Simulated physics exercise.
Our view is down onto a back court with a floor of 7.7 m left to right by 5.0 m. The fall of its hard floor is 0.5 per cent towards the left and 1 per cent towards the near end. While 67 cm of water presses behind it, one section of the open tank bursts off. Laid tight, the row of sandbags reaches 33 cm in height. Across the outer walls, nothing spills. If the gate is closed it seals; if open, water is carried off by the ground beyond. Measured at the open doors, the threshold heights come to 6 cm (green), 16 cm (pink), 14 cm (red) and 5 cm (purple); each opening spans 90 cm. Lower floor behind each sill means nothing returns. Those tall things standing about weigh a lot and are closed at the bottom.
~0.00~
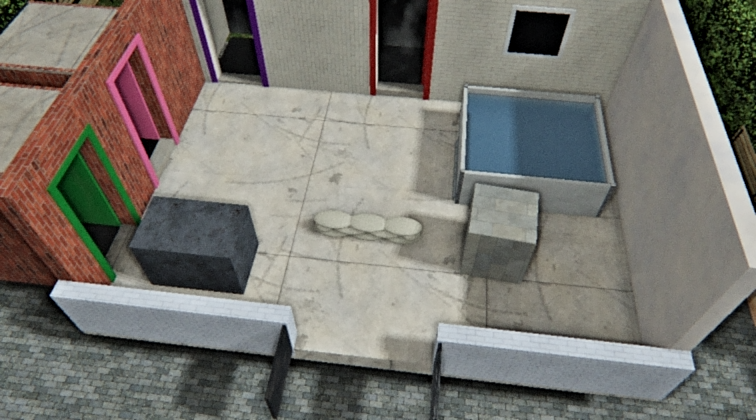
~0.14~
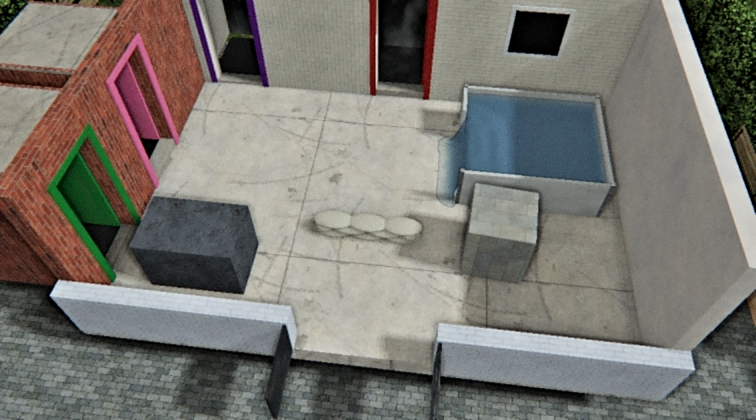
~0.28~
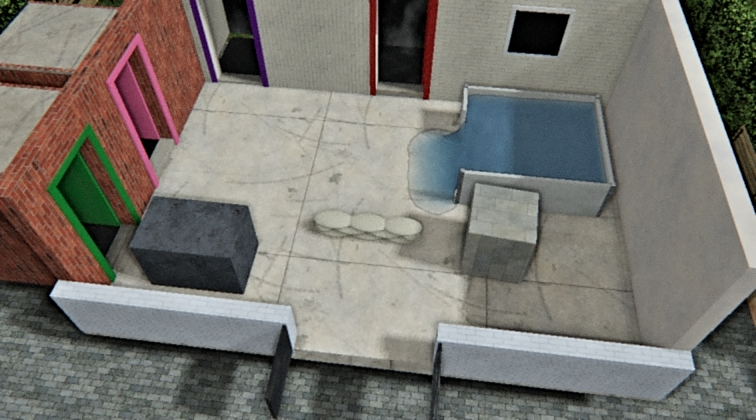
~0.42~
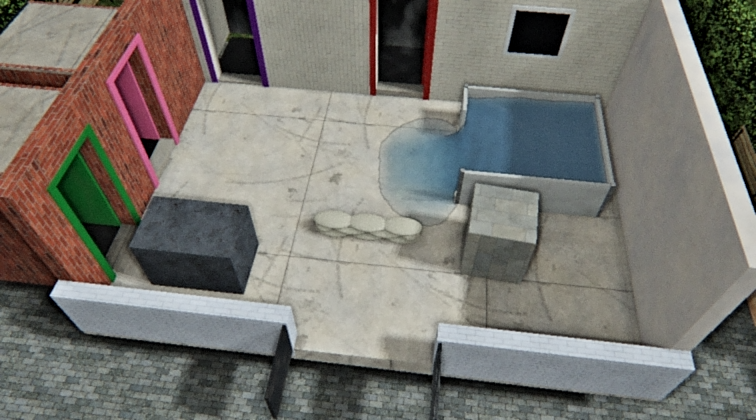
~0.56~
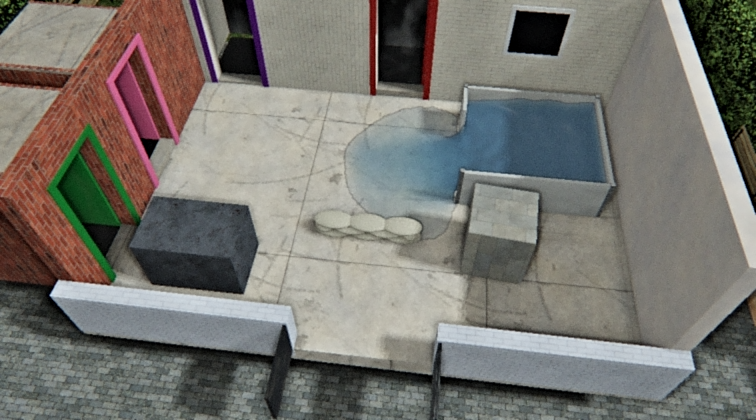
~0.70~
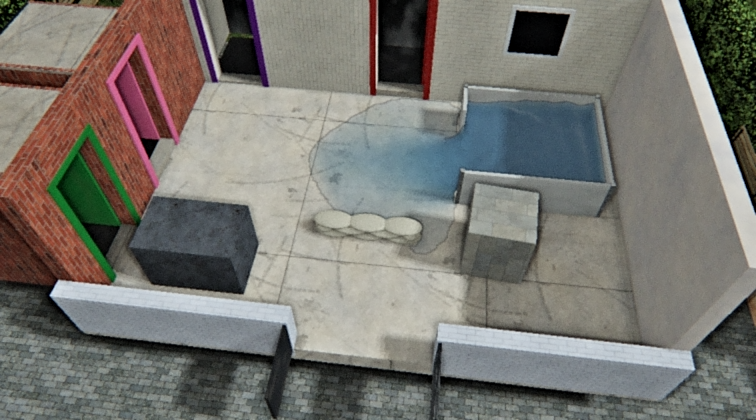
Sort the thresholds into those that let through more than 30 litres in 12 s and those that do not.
Sorted: Green door lets more through; pink door lets more through; red door does not; purple door lets more through.
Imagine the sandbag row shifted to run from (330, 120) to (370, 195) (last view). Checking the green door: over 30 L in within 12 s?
Green: Exceeded.
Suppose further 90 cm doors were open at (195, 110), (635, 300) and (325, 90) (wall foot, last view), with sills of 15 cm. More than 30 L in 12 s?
Door 1: Higher; door 2: Lower; door 3: Lower.
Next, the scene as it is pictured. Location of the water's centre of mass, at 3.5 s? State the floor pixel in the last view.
Close to (355, 167) in the last picture.
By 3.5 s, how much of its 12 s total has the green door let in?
It comes to about 35 per cent.
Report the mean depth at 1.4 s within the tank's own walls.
Around 43 cm on average.
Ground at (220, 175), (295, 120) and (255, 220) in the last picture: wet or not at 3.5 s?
Listed in sequence, the spots are drenched, drenched and drenched.
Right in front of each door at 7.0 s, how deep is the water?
Depths: Green door 12 cm, pink door 15 cm, red door 6 cm, purple door 10 cm.
After 1.4 s water covers 40 % of the floor and is deepest (36 cm) near (449, 180); green door not reached, pink door 2 cm at the sill, 0 L in, red door 6 cm at the sill, 0 L in, purple door not reached.
After 2.2 s water covers 50 % of the floor and is deepest (42 cm) near (142, 220); green door 11 cm at the sill, 2 L in, pink door 25 cm at the sill, 5 L in, red door 2 cm at the sill, 0 L in, purple door 8 cm at the sill, 0 L in.
After 3.5 s water covers 55 % of the floor and is deepest (30 cm) near (169, 162); green door 14 cm at the sill, 53 L in, pink door 30 cm at the sill, 91 L in, red door 3 cm at the sill, 0 L in, purple door 16 cm at the sill, 36 L in.
After 7.0 s water covers 75 % of the floor and is deepest (18 cm) near (100, 310); green door 12 cm at the sill, 116 L in, pink door 15 cm at the sill, 145 L in, red door 6 cm at the sill, 0 L in, purple door 10 cm at the sill, 161 L in.
After 12.0 s water covers 95 % of the floor and is deepest (12 cm) near (197, 321); green door 9 cm at the sill, 161 L in, pink door 8 cm at the sill, 145 L in, red door 5 cm at the sill, 0 L in, purple door 7 cm at the sill, 208 L in.
